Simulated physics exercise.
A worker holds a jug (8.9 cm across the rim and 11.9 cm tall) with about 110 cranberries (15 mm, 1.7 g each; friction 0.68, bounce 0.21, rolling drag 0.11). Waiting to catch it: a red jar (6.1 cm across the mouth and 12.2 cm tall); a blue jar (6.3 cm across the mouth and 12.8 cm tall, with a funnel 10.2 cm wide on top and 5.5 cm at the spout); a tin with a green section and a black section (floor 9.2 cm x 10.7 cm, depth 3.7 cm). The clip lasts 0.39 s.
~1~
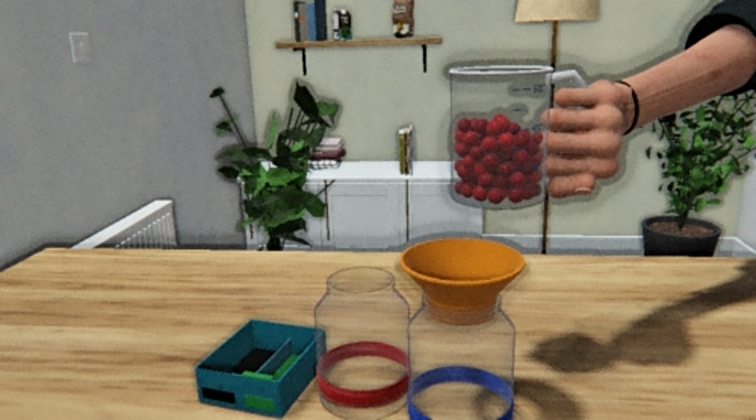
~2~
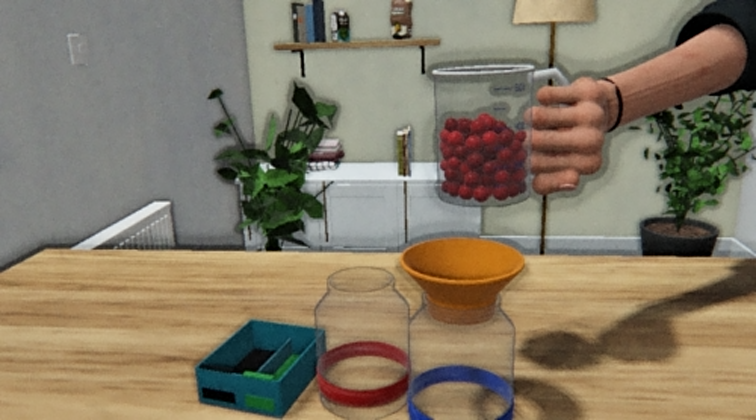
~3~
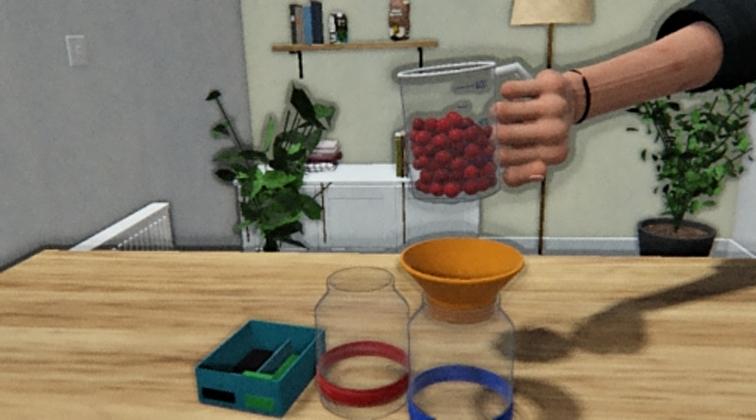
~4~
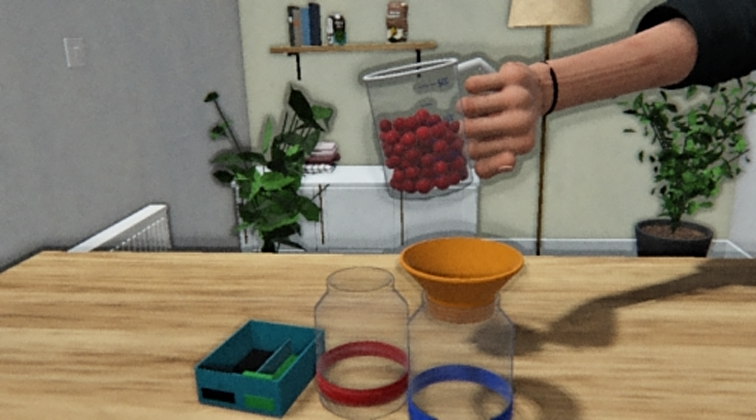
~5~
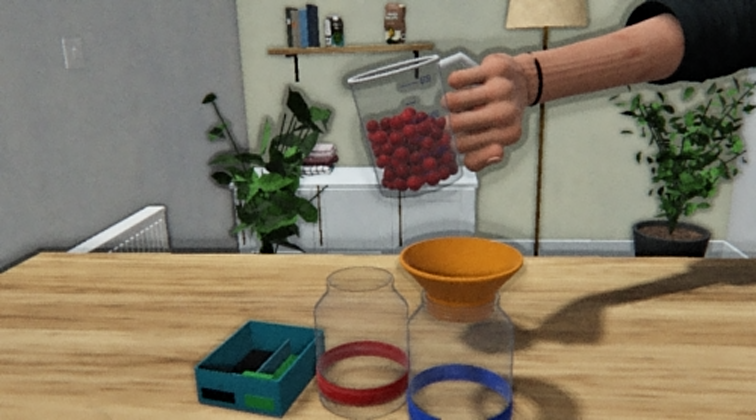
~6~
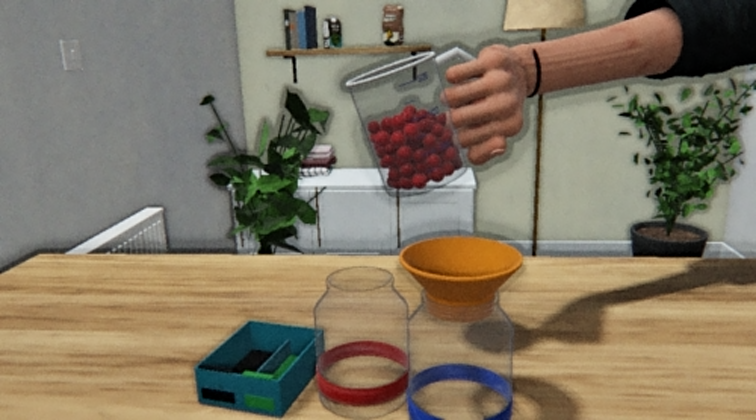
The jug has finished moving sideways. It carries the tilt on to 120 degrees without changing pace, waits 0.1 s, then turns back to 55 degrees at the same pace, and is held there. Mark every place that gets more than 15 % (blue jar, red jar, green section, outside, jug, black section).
In the blue jar: Under; in the red jar: Under; in the green section: Over; outside everything: Over; in the jug: Under; in the black section: Over.
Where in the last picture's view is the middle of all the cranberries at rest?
Around (289, 357).
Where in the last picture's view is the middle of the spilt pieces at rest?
Around (325, 330).
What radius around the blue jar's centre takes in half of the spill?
Some 24 cm.
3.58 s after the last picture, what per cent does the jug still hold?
Some 0 per cent of the load.
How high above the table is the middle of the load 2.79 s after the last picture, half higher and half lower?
Some 2 cm.
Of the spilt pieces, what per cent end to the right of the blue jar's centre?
Roughly 10 per cent.
Then, 1.07 s after the last picture, tilt 74 degrees; jug 100 %; middle of all pieces near (437, 102).
Then, 1.97 s after the last picture, tilt 120 degrees; green section 5 %, funnel 25 %, outside 10 %, jug 55 %, in the air 10 %; middle of all pieces near (367, 170).
Then, 2.79 s after the last picture, tilt 86 degrees; green section 30 %, outside 45 %, black section 20 %; middle of all pieces near (292, 344).
Then, 3.58 s after the last picture, tilt 55 degrees; green section 30 %, outside 45 %, black section 20 %; middle of all pieces near (289, 346).
In the end, blue jar 0 %, red jar 0 %, green section 30 %, funnel 0 %, outside 45 %, jug 0 %, black section 20 %.
